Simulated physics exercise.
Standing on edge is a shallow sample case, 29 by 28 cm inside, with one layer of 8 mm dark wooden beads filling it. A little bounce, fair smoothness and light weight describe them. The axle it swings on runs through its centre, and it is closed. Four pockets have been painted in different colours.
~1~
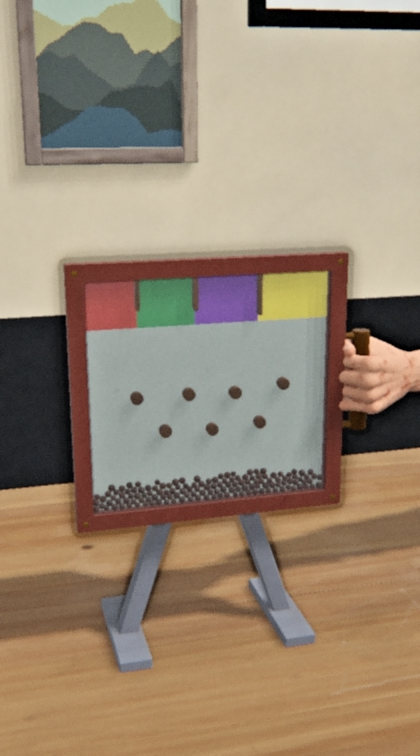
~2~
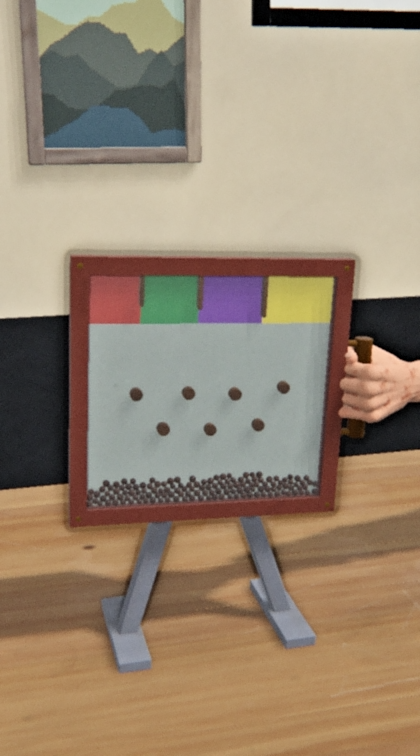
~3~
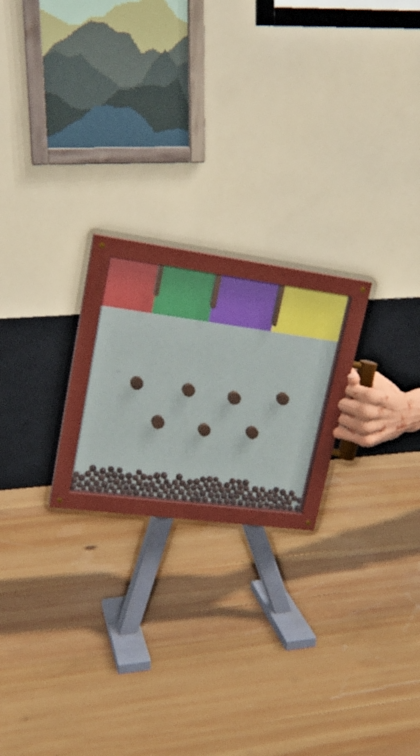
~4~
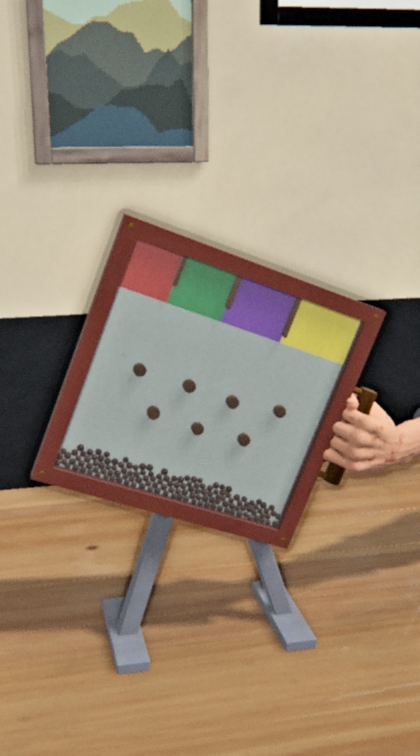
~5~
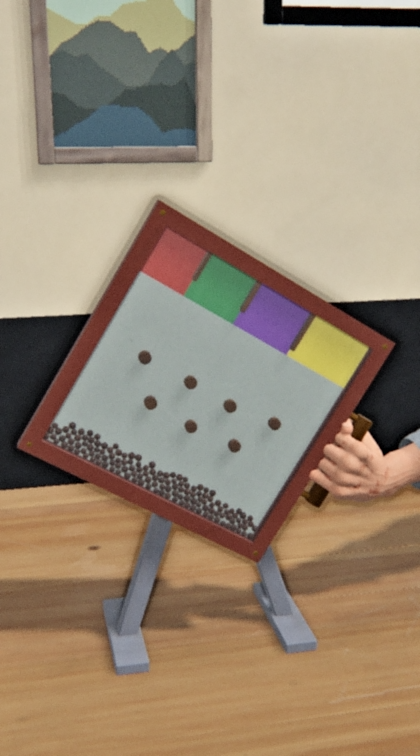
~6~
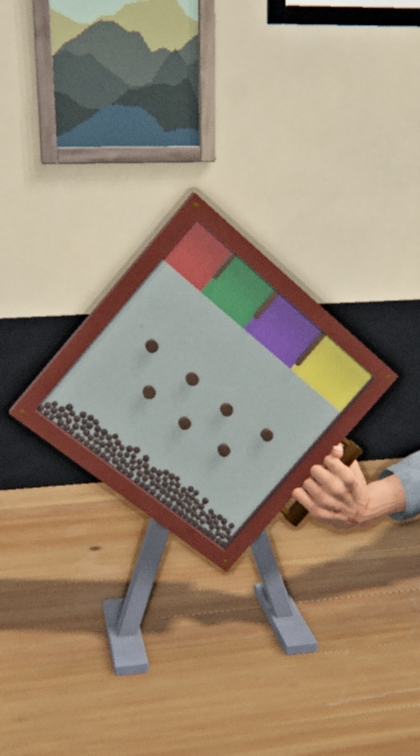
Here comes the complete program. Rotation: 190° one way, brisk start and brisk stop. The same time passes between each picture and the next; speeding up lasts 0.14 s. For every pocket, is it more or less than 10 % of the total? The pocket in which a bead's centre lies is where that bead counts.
Red: Less; purple: More; green: Less; yellow: More.
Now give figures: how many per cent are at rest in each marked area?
At the end the red pocket has 0 percent, the purple pocket 25 percent, the green pocket 0 percent and the yellow pocket 55 percent.
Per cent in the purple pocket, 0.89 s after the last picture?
Share: About 0 percent.
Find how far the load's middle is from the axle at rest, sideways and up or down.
Left: About 10 cm; below: About 9 cm.
Then, 0.45 s after the last picture, it stands 97° clockwise; the beads' middle is 8 cm left of and 10 cm below the centre; nothing in the marked areas.
Then, 0.89 s after the last picture, it stands 151° clockwise; the beads' middle is 8 cm left of and 11 cm below the centre; yellow 45 %.
Then, 1.27 s after the last picture, it has come round 190° clockwise; the beads' middle is 11 cm left of and 8 cm below the centre; purple 10 %, yellow 55 %.
All still 2.4 s after it, it has come round 190° clockwise; red 0 %, purple 25 %, green 0 %, yellow 55 %, elsewhere 20 %.
